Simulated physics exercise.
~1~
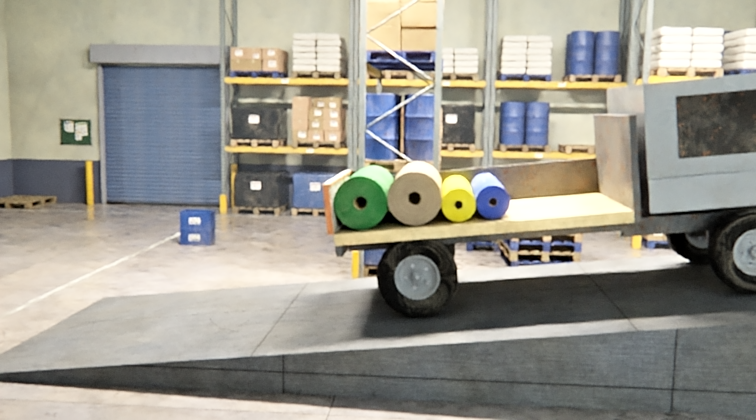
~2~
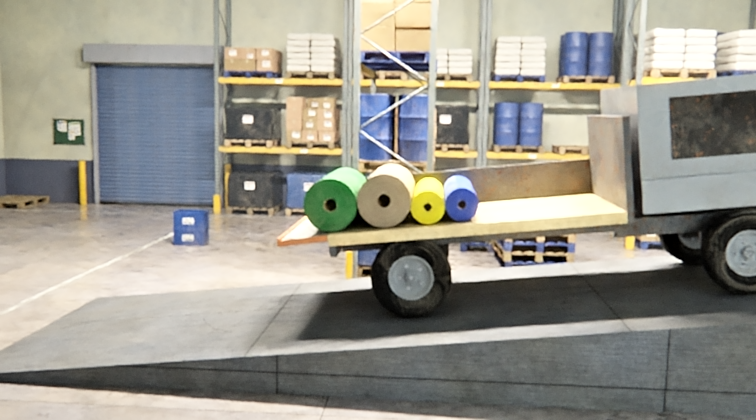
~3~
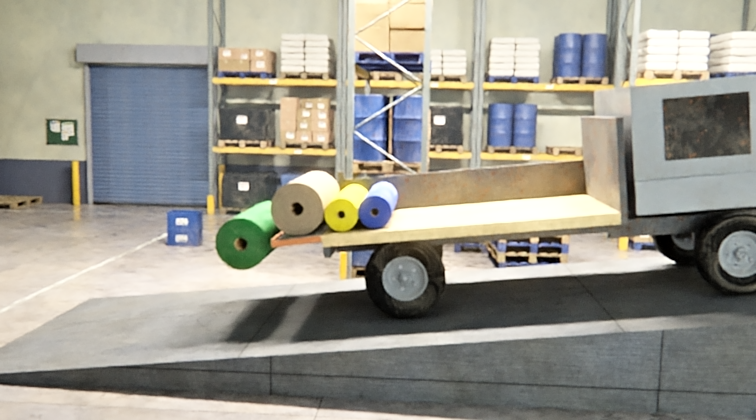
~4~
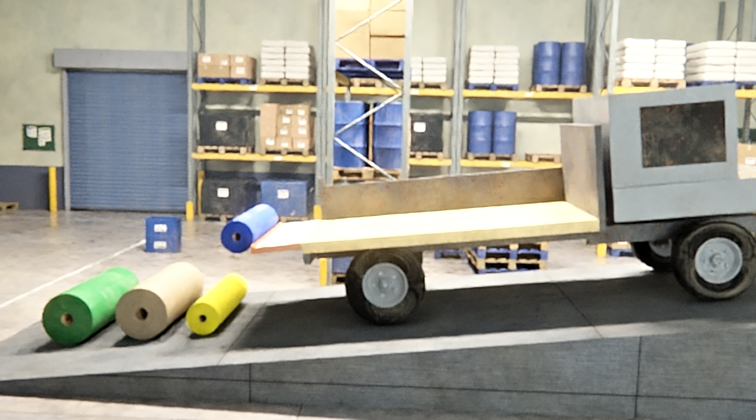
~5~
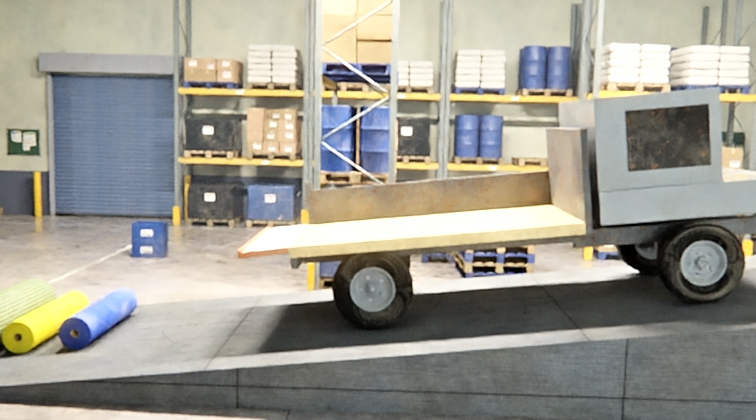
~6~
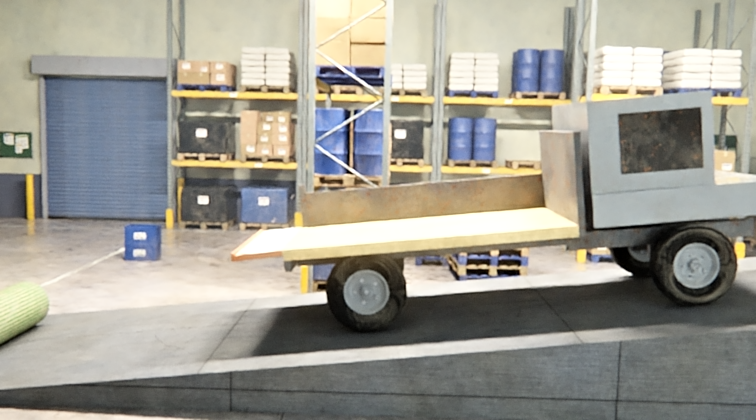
Four rolls roll left off a sloping truck bed and drop onto the ramp below.
